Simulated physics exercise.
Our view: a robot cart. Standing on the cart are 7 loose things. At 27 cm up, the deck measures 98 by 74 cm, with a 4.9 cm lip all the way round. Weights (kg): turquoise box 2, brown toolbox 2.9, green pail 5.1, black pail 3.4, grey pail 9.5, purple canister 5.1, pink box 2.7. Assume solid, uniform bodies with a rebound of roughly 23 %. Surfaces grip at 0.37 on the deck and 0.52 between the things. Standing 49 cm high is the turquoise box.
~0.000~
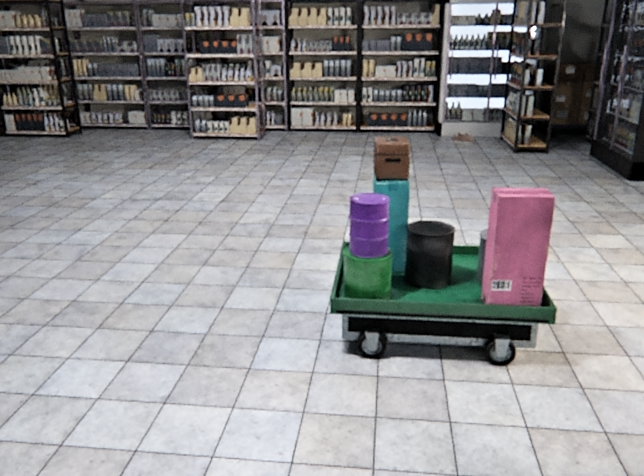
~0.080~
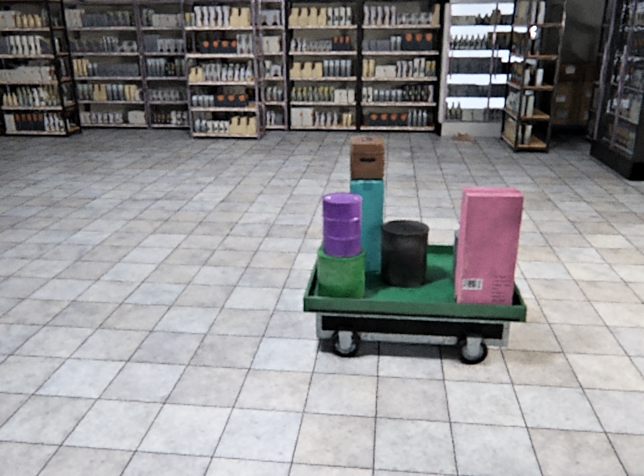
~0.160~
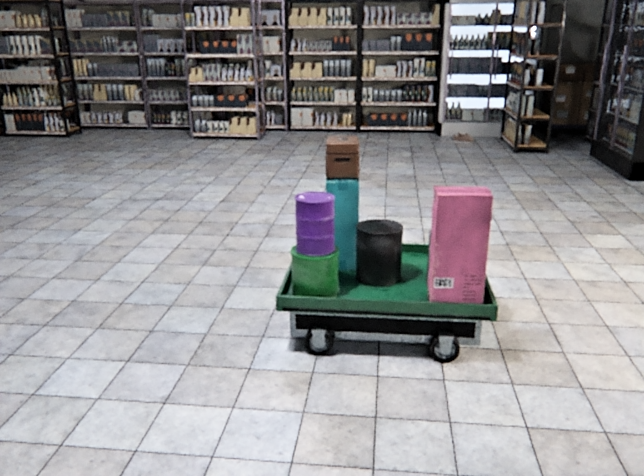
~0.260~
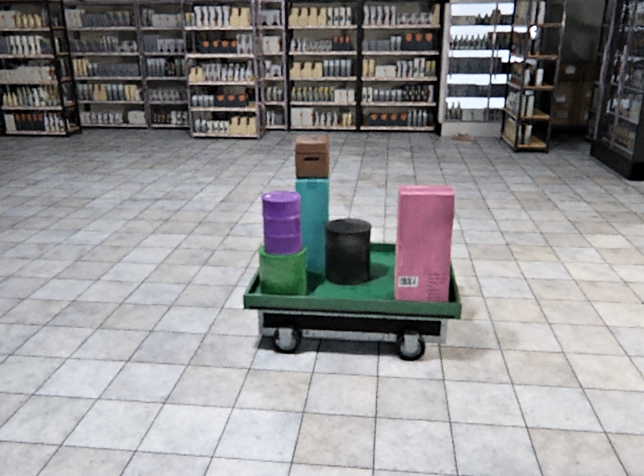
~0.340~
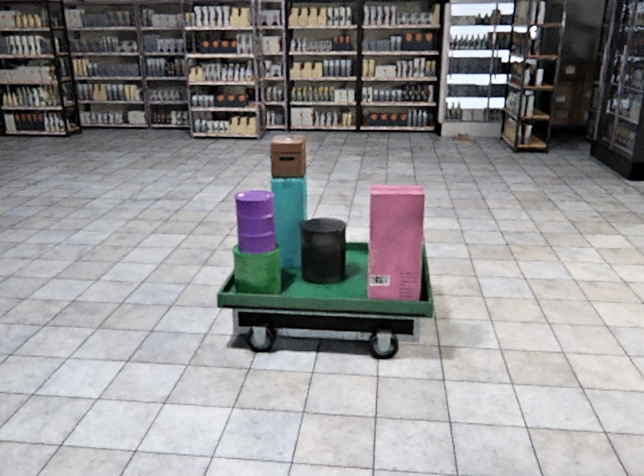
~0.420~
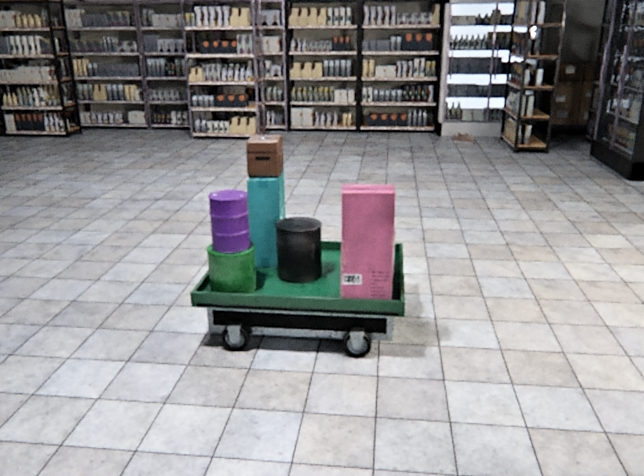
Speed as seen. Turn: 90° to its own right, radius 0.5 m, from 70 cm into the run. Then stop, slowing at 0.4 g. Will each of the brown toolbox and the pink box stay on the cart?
Each in turn: The brown toolbox does not stay on the cart; the pink box does not stay on the cart.
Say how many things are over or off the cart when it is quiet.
All told, 6.
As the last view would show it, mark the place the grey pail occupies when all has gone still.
My guess is roughly (245, 196).
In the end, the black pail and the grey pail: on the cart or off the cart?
Result: Black pail remains in bounds, grey pail remains in bounds.
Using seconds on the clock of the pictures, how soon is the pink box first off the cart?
Around 0.9 seconds.
After 0.92 s, cart has run 147 cm, turned 71°; brown toolbox, purple canister and pink box now off the cart; turquoise box 25° off upright; green pail 40° off upright.
After 1.32 s, cart has run 203 cm, turned 90°; turquoise box and green pail now off the cart; black pail 60° off upright; grey pail moved 20 cm.
In the end (3.2 s), off the cart, turquoise box, brown toolbox, green pail, purple canister and pink box; toppled on the cart, black pail; not toppled but over 10 cm from the start, grey pail. In the last view, brown toolbox near (122, 245), pink box near (147, 258).
